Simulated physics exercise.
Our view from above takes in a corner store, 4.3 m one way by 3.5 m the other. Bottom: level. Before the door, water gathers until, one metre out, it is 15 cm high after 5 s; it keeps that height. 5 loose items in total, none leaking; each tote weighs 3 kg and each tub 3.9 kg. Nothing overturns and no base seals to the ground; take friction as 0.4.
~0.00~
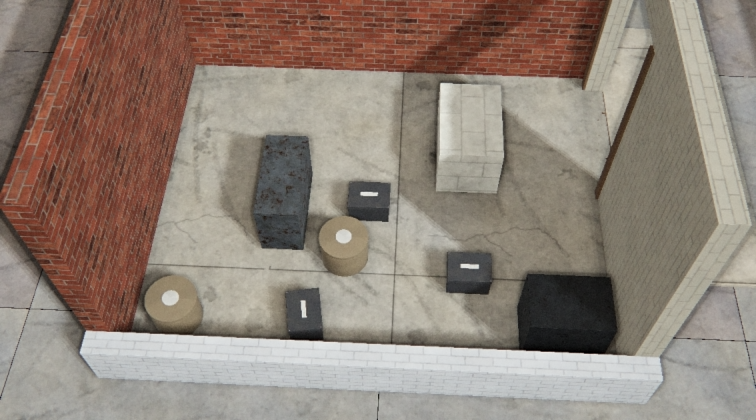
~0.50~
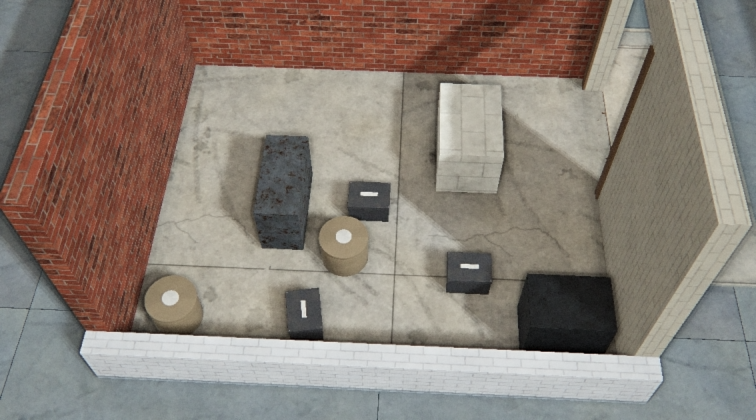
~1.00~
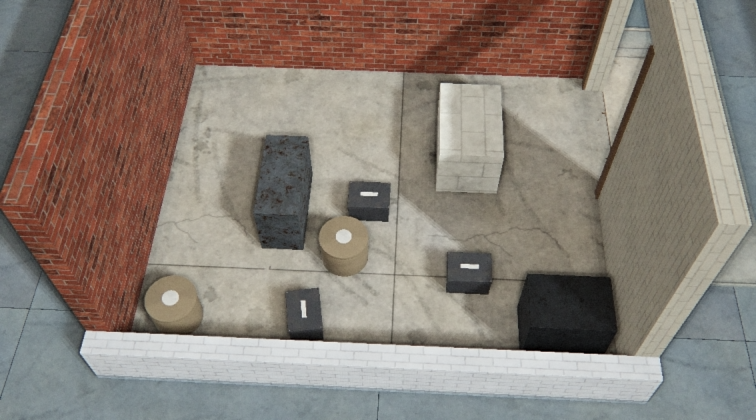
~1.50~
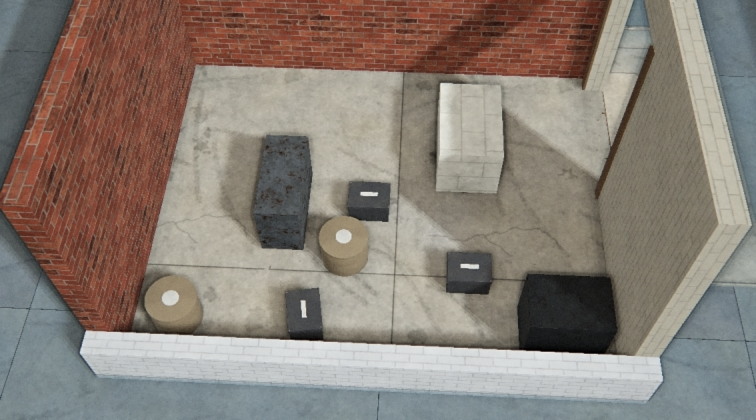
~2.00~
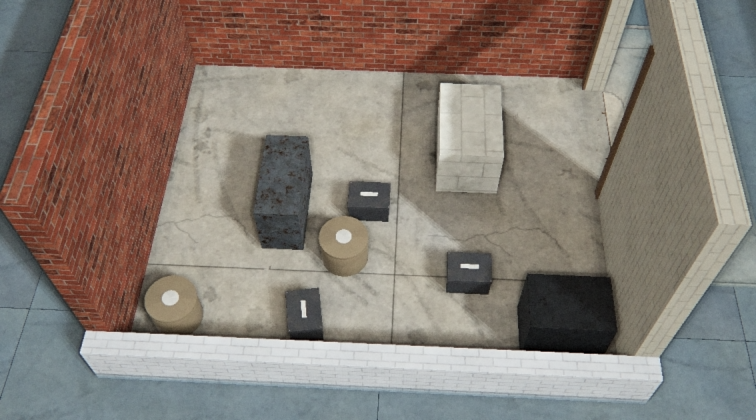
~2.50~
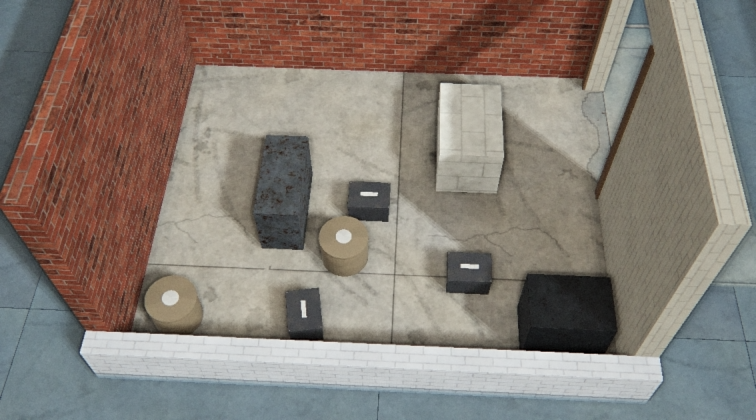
A roofless room with red brick walls at the left and back, a pale wall at the right and a low white one in front is seen from above. On its cracked grey floor sit two tan drums, three small dark boxes, a tall dark block, a white block and a black one at lower right. The ground outside turns bluish and a pale edge creeps in by the right-hand opening, while the objects and camera stay still.
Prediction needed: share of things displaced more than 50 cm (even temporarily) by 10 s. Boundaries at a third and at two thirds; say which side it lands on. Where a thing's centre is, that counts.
The shifted amount is moderate, between a third and two thirds.
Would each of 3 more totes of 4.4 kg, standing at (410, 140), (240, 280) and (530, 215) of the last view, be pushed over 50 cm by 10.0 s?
Order as asked - falls below the limit, falls below the limit, exceeds the limit.
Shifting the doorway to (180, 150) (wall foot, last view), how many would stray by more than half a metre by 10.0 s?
That would give 1.
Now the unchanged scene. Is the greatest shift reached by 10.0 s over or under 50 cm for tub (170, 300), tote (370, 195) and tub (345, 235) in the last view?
Taking them in turn, the first is within the limit, the second within the limit and the third within the limit.
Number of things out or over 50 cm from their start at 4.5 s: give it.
0.
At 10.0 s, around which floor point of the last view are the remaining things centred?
I'd say about (275, 277) in the last view.
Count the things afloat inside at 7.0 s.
That would be 0 of them.
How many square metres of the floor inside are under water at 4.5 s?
That flooded area is roughly 2.5 m2.
After 3.5 s 0 of 5 are over 50 cm from their spots; 0 afloat.
After 4.5 s 0 of 5 are over 50 cm from their spots; 0 afloat.
After 7.0 s 1 of 5 are over 50 cm from their spots; 0 afloat.
After 10.0 s 2 of 5 are over 50 cm from their spots, and 2 have been at some point; 4 afloat.
